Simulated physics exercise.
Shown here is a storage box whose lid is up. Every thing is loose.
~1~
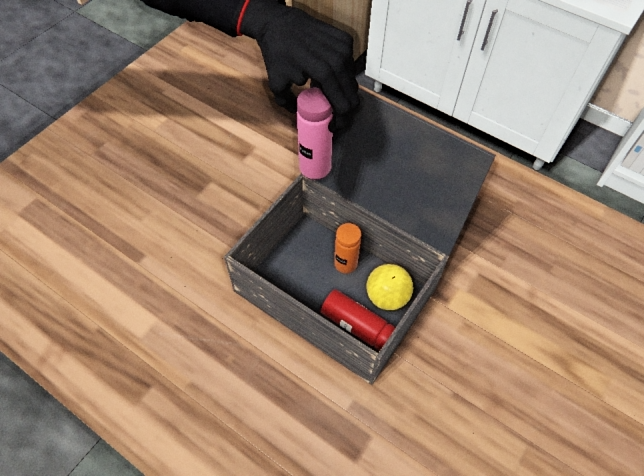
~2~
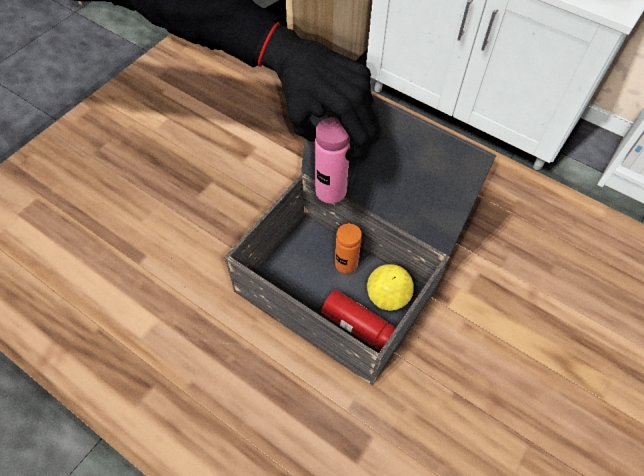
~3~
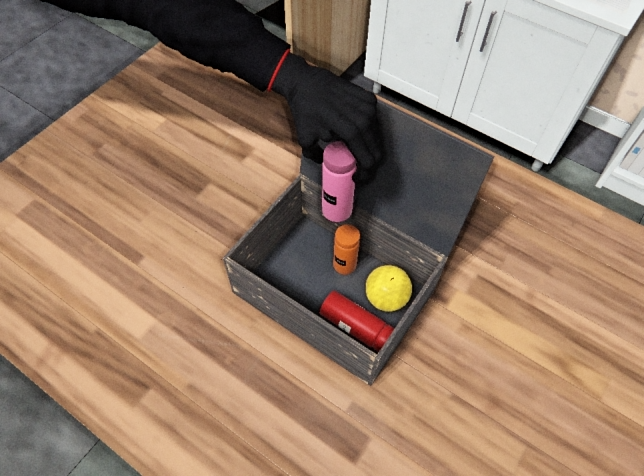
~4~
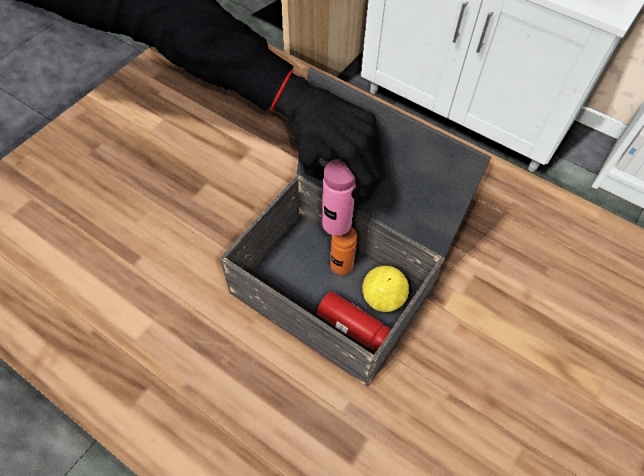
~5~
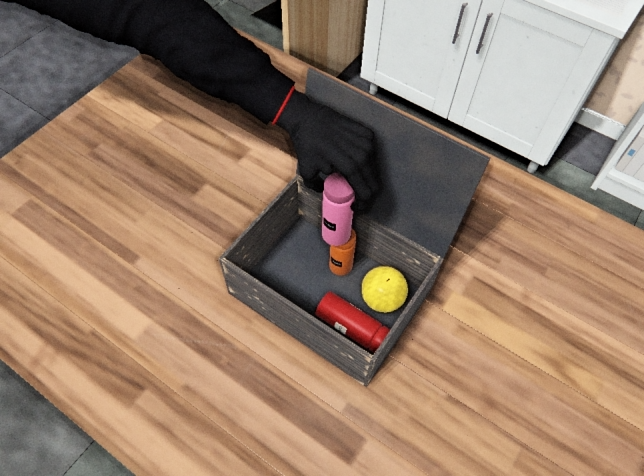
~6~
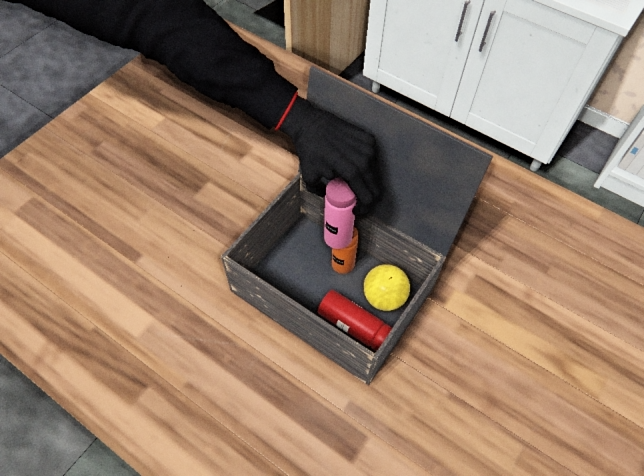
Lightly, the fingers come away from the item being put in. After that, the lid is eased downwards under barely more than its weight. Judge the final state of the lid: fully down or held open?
In the end it is fully down.
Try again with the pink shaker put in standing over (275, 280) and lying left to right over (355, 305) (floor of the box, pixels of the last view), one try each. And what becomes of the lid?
In the first case it gets propped open; in the second case it comes fully down.
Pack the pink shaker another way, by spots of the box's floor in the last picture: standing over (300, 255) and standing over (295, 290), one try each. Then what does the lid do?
First time it won't go down, and next time it won't go down.
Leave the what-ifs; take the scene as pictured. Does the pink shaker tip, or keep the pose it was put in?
It ends up leaning.
Then, 1.60 s after the last picture, lid 59° above the rim; pink shaker tipped 17° from how it was near (330, 222).
Then, 1.90 s after the last picture, lid 32° above the rim; pink shaker on its side near (290, 269).
At rest, lid shut; tipped over in the box, pink shaker; the other 3 in place. Seen from the same camera at the end, pink shaker near (285, 253).
